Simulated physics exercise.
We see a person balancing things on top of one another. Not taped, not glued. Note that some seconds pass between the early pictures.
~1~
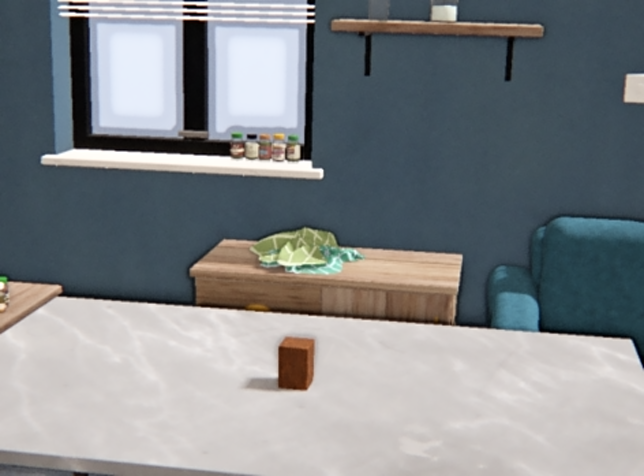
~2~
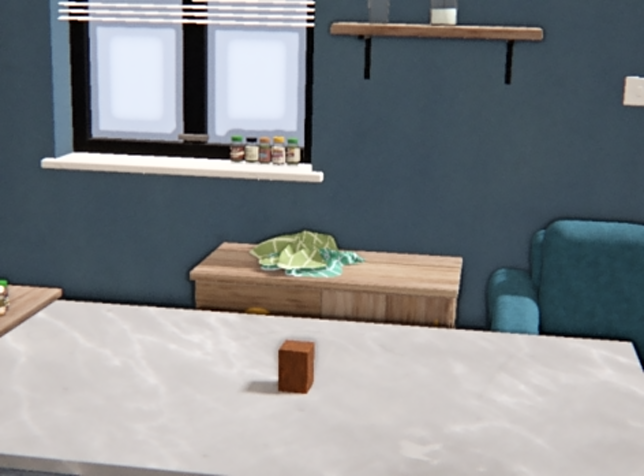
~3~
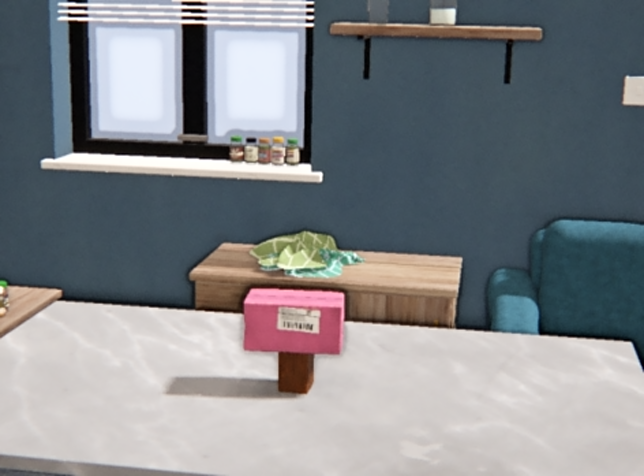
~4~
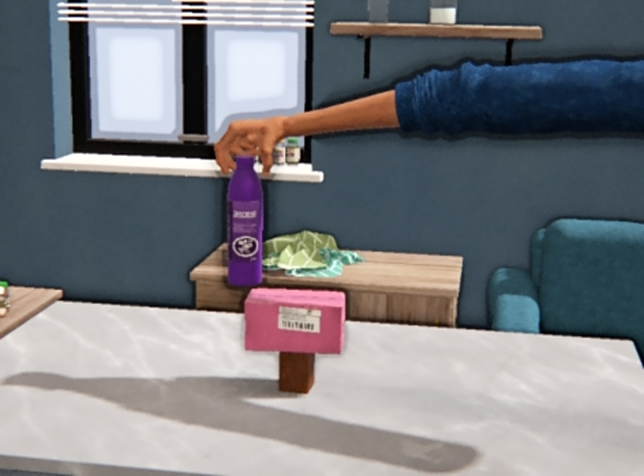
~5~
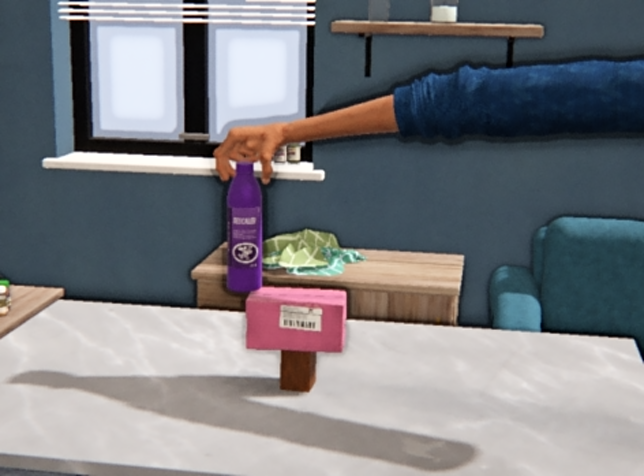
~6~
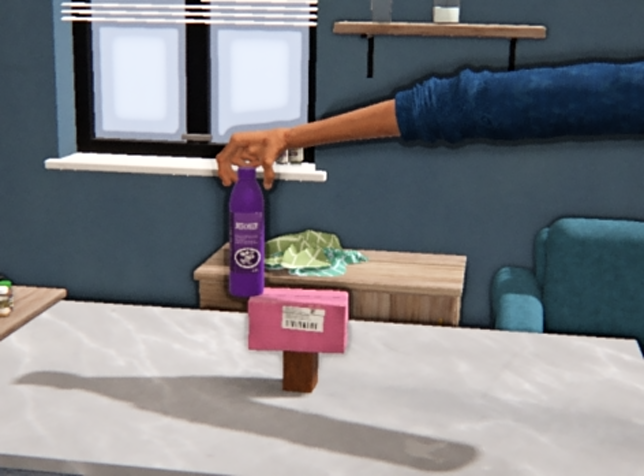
On a marble counter, a pink box appears atop a small brown block, then a hand lowers a purple bottle slightly onto its left end.
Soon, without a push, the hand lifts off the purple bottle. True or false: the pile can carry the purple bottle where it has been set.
False.
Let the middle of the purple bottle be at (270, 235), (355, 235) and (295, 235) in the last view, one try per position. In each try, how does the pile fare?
Well, on the first go it tumbles down, on the second it tumbles down, and on the third it stays steady.
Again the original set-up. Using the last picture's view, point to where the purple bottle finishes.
Around (205, 319).
Then, 0.30 s past the last view, purple bottle now fallen; pink box rocked 33° from its first pose.
Then, 0.40 s past the last view, pink box on its side.
Then, 0.70 s past the last view, pink box now fallen.
Finally, fallen, pink box and purple bottle; brown block still in place. Final places as the last picture's camera would see them, purple bottle near (205, 320). The pile loses its balance.
